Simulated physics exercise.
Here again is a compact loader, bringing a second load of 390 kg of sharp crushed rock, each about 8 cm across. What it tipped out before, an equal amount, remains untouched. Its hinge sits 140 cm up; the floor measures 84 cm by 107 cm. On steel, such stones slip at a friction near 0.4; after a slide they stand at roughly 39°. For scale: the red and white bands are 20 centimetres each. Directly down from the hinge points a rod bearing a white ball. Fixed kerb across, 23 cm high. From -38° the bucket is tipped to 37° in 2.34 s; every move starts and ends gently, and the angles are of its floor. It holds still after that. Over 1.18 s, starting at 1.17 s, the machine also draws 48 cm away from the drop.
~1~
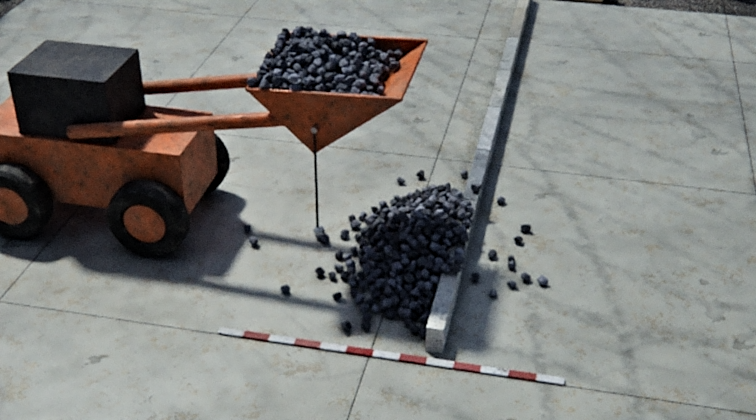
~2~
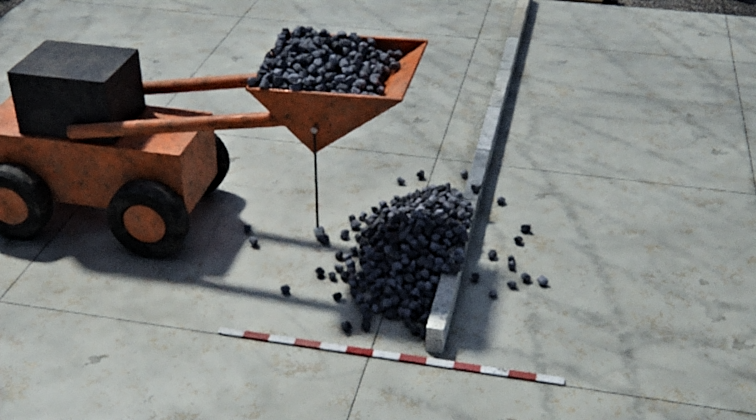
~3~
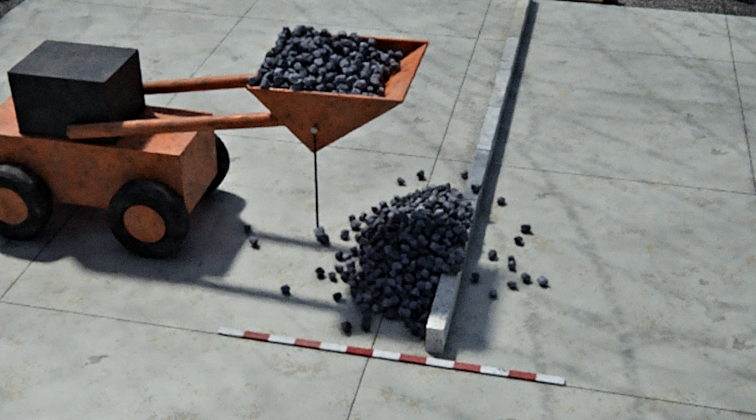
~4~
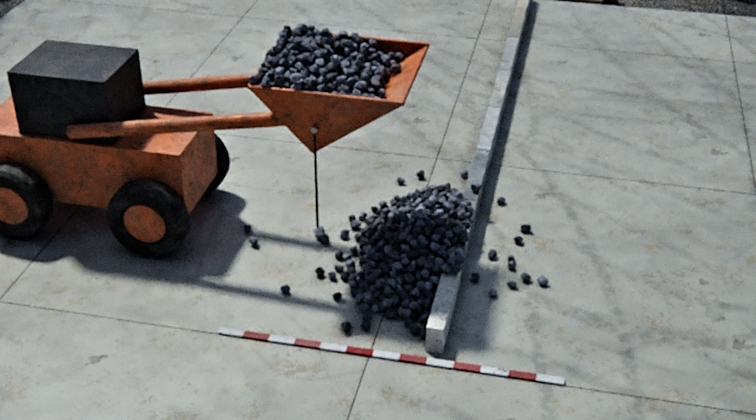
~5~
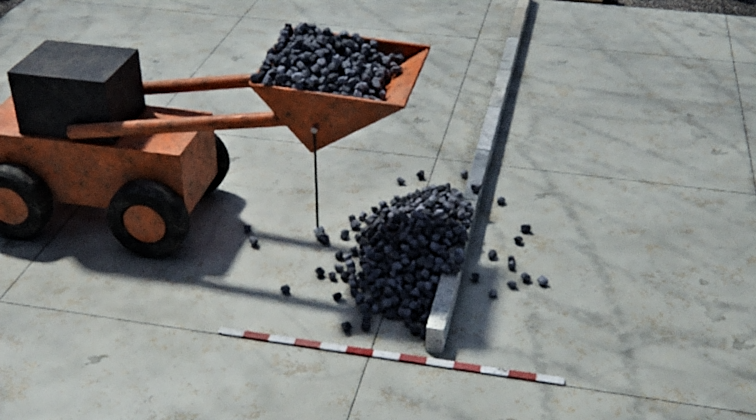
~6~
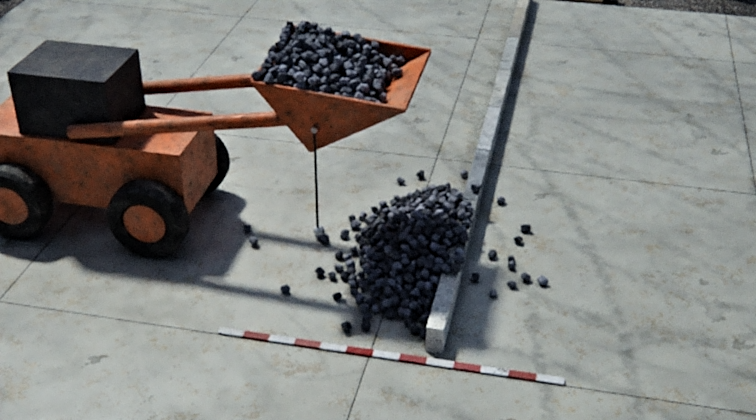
The orange loader's raised bucket of dark stones tilts very slightly above a stone pile.
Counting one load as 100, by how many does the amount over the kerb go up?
By about 0 out of 100.
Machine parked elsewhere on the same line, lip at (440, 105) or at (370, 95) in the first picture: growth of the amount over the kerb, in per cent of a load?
I'd expect near 5 per cent first and near 0 per cent next.
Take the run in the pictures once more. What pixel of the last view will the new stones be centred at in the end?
Near (367, 233).
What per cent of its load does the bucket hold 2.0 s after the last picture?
Close to 30 in a hundred is still held.
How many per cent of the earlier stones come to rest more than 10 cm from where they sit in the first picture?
I'd say roughly 0 per cent of them.
Then, 1.3 s after the last picture the floor is at 25°; in per cent of one load, 88 in the bucket, 110 on this side of the kerb, 2 over the kerb; the foremost stones are at (518, 265).
Then, 2.0 s after the last picture the floor is at 37°; in per cent of one load, 32 in the bucket, 166 on this side of the kerb, 2 over the kerb; the foremost stones are at (518, 265).
Then, 2.3 s after the last picture the floor is at 37°; in per cent of one load, 11 in the bucket, 187 on this side of the kerb, 2 over the kerb; the foremost stones are at (518, 265).
Then, 5.0 s after the last picture the floor is at 37°; in per cent of one load, 0 in the bucket, 198 on this side of the kerb, 2 over the kerb; the foremost stones are at (518, 265). Net gain over the kerb, 0.
